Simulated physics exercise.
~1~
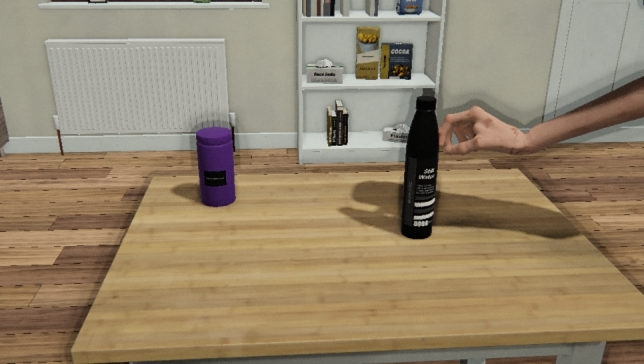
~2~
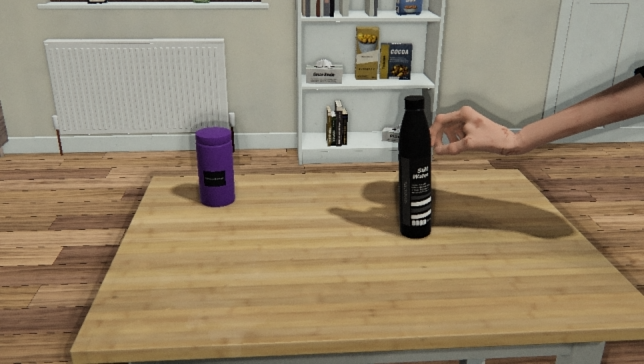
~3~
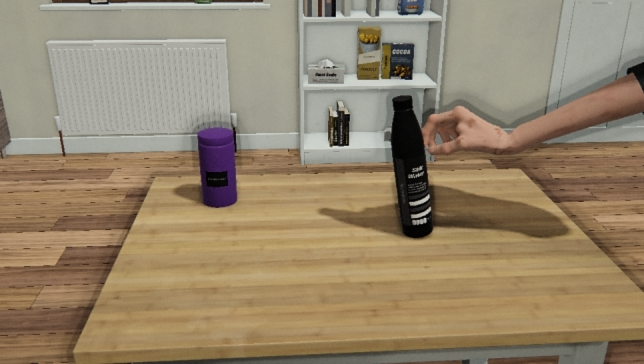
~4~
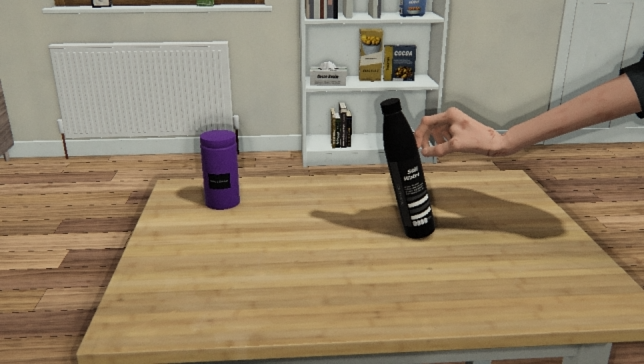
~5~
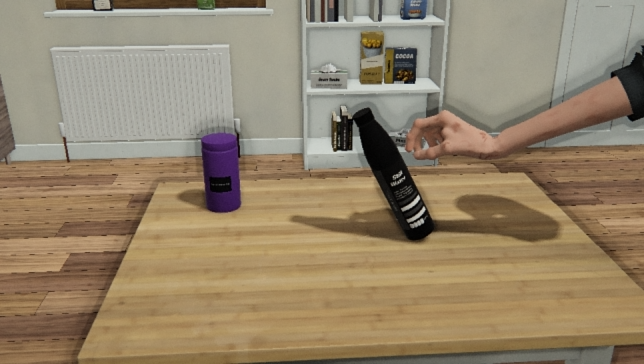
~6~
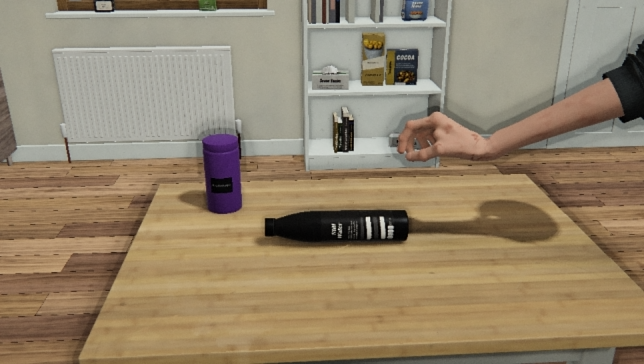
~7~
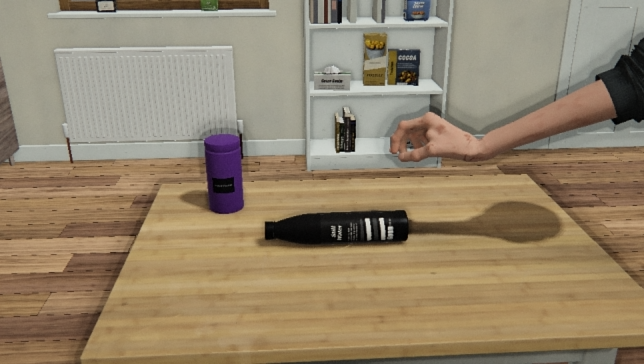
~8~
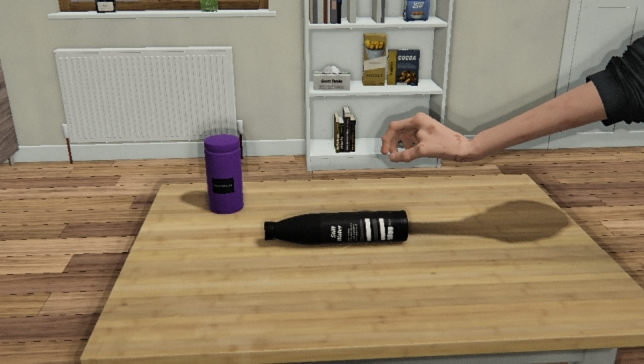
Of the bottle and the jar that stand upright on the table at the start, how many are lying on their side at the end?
One of them is lying on its side at the end, the black bottle. The purple jar is still standing.
A tall black bottle stands on the right side of a pale wooden table, with a hand reaching in from the right beside its upper part. The slightly swaying view looks across the table towards a white radiator and a white bookshelf, and a purple jar stands on the left. As the hand moves left, the bottle begins to lean the same way, tilting further and further. It then topples onto its side with its cap pointing left. The hand stays in the air above it, while the bottle lies still and the purple jar remains upright.
